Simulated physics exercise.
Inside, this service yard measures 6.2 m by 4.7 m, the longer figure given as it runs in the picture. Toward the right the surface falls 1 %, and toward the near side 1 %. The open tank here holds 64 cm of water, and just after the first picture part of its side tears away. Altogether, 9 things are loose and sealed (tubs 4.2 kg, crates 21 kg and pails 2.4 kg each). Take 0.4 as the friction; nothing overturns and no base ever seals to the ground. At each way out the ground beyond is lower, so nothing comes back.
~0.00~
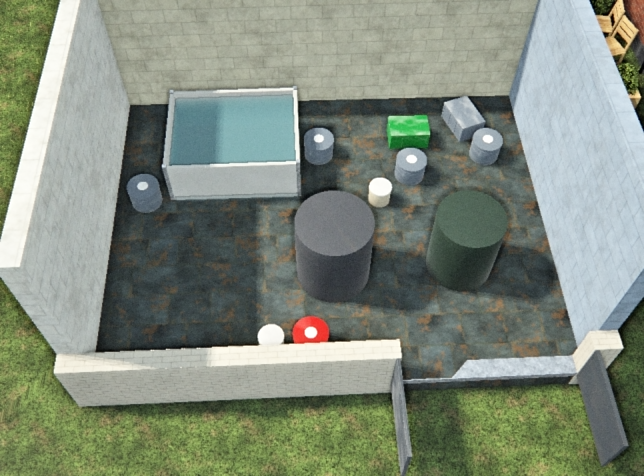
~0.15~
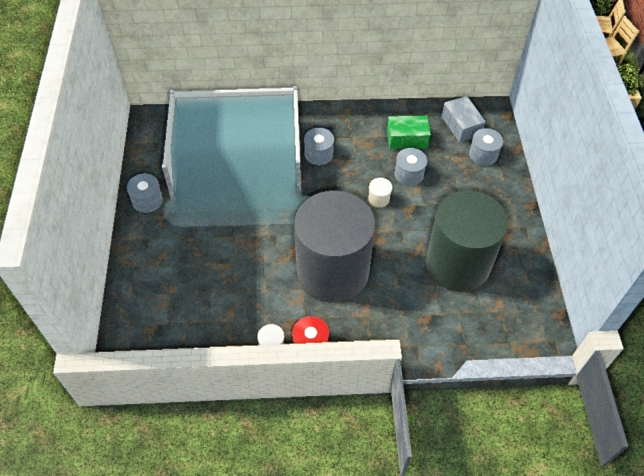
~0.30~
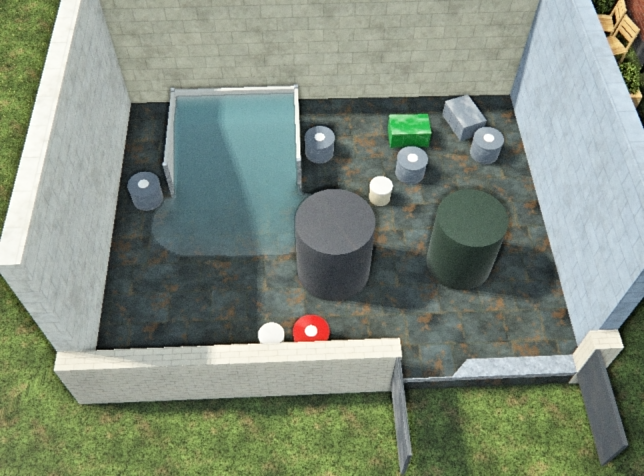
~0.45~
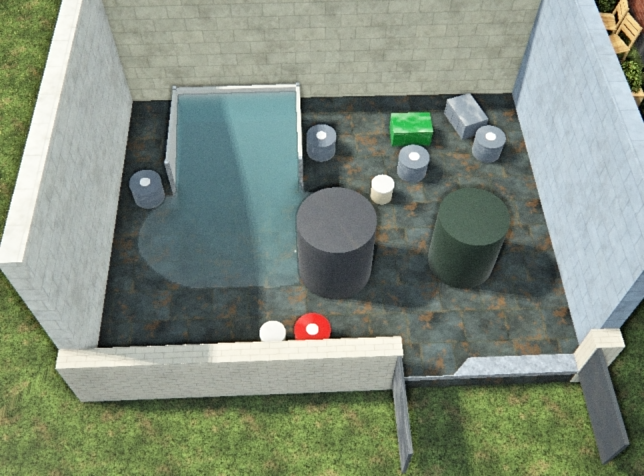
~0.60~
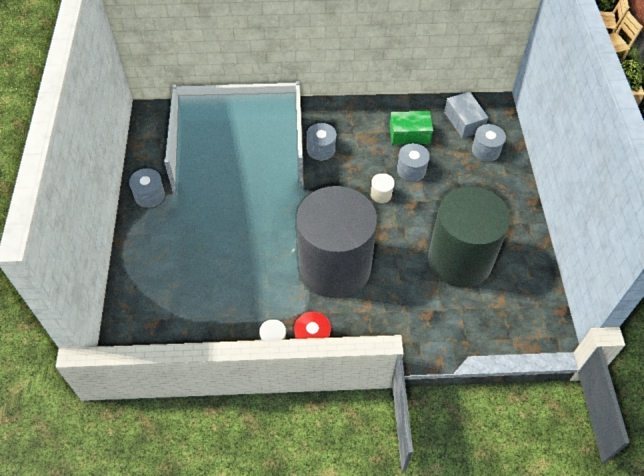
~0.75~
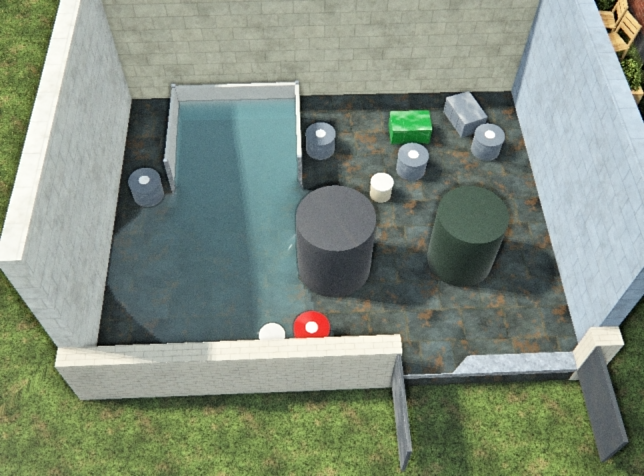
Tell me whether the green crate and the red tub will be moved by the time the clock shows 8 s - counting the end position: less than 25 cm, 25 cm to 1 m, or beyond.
The green crate remains where it was, the red tub ends up well away.
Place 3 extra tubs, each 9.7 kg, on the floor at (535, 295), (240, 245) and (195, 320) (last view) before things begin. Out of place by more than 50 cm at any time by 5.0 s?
Well, in that order it's higher, higher and higher.
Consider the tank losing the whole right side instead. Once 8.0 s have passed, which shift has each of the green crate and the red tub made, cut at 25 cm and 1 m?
Green crate: Washed well away; red tub: A modest shift.
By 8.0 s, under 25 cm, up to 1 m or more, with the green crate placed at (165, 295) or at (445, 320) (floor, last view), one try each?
One try each gives this: It wanders off a long way, then it wanders off a long way.
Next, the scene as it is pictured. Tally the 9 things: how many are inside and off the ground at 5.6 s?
The count is 4.
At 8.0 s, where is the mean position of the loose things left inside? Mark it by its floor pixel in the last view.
Mean position approx. (422, 146).
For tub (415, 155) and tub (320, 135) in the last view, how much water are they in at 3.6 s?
Depth approx. 1 cm / 0 cm.
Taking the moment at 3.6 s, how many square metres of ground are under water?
I'd put it close to 21 m2.
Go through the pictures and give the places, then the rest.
The green crate at (409, 125) rests on the ground; the red tub at (311, 332) rests on the ground; 2.6 m2 under water; 0 of 9 have shifted, in the first frame.
The green crate at (409, 126), on the bottom; the red tub at (311, 333) rests on the ground; 3.6 m2 under water; 0 of 9 have shifted, in the second frame.
The green crate at (410, 124) rests on the ground; the red tub at (311, 331), on the bottom; 4.9 m2 under water; 0 of 9 have shifted, in the third frame.
The green crate at (412, 122), on the bottom; the red tub at (312, 329) rests on the ground; water covers 6.2 m2; 0 of 9 have shifted, in the fourth frame.
The green crate at (412, 121) rests on the ground; the red tub at (312, 328), on the bottom; water covers 7.7 m2; 0 of 9 have shifted, in the fifth frame.
The green crate at (411, 120) rests on the ground; the red tub at (311, 327) rests on the ground; 9.1 m2 under water; 1 of 9 have shifted, in the sixth frame.
After 1.6 s the green crate is near (411, 120), 0.0 m from its start, aground; the red tub is near (376, 314), 0.8 m from its start, aground; 0 of 9 are out; 1 afloat.
After 3.6 s the green crate is near (411, 120), 0.0 m from its start, aground; the red tub is near (544, 306), 3.0 m from its start, afloat; 0 of 9 are out; 3 afloat.
After 5.6 s the green crate is near (411, 120), 0.0 m from its start, aground; the red tub has gone out; 1 of 9 are out; 4 afloat.
After 8.0 s the green crate is near (411, 120), 0.0 m from its start, aground; the red tub has gone out; 1 of 9 are out; 5 afloat.
